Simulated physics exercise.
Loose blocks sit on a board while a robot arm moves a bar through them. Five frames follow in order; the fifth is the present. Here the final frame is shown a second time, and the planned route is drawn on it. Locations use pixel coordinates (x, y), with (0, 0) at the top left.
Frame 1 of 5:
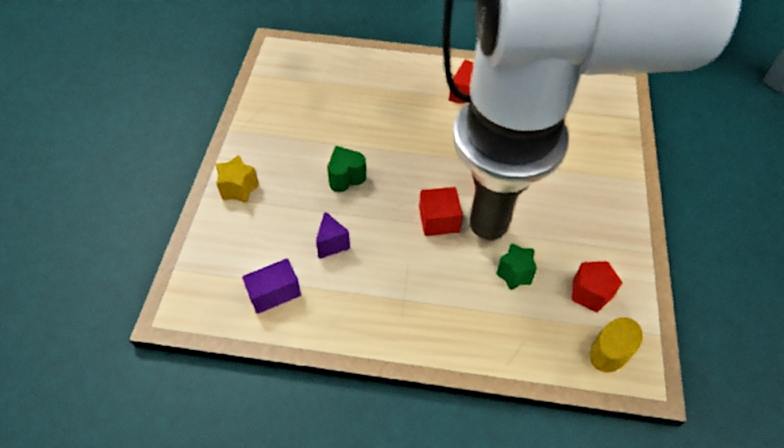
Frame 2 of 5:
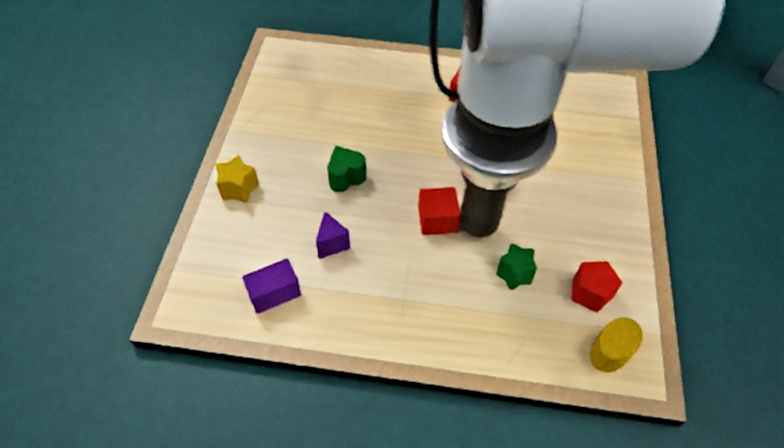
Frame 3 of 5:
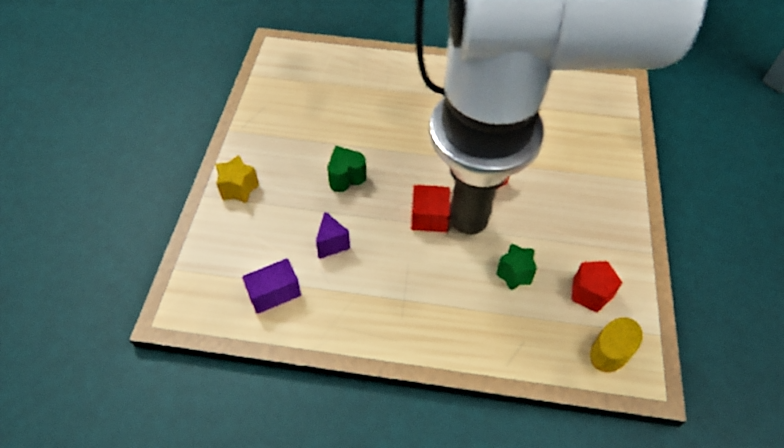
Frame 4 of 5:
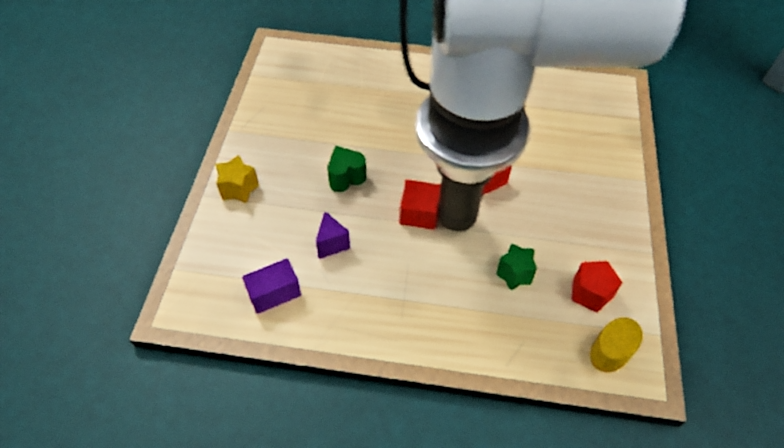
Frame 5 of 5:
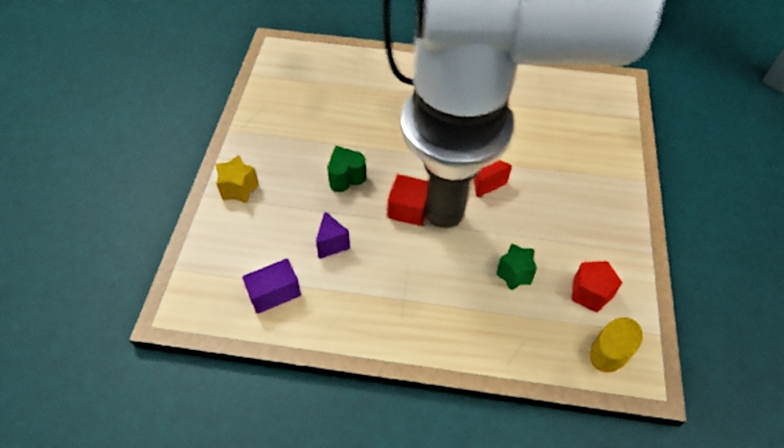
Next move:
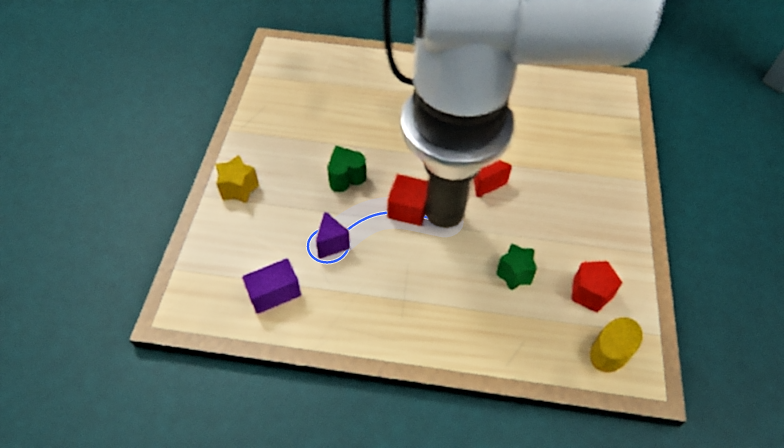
Robot arm moving left over a wooden board, its dark bar pushing a red square block slightly left among scattered coloured blocks.
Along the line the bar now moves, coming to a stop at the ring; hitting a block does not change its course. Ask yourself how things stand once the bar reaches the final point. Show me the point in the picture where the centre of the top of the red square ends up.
I think it will end close to (353, 172).
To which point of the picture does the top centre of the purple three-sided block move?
I predict (304, 250).
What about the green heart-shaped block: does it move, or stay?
When the path is over, the green heart-shaped block has left its spot.
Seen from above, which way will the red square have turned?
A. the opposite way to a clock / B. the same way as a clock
B.
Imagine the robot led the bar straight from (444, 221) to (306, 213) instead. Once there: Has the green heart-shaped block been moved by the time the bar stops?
Yes
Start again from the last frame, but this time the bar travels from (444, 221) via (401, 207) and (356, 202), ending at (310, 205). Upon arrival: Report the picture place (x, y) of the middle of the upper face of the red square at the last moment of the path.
The centre of its top face lies at (317, 157).
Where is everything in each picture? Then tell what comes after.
In the first picture, bar's lower end (489, 224); purple three-sided block (330, 228); green heart-shaped block (345, 160); red square (441, 202); red three-sided block hidden.
In the second picture, bar (480, 221); blocks still.
In the third picture, bar (469, 219); red square (432, 199).
In the fourth picture, bar (458, 216); red square (421, 195).
In the fifth picture, bar (445, 212); purple three-sided block (330, 228); green heart-shaped block (345, 160); red square (410, 191); red three-sided block partly hidden.
Drawn move, from (444, 221) through (402, 213) and (361, 221) to (328, 245).
On the path given first. One third of the way, bar (402, 204); red square (371, 177), turned 25° clockwise.
Two thirds of the way, bar (360, 212); green heart-shaped block (333, 152); red square (353, 172), turned 45° clockwise.
At the end, bar (327, 237); purple three-sided block (304, 250); green heart-shaped block (333, 152); red square (353, 172), turned 45° clockwise; red three-sided block still.
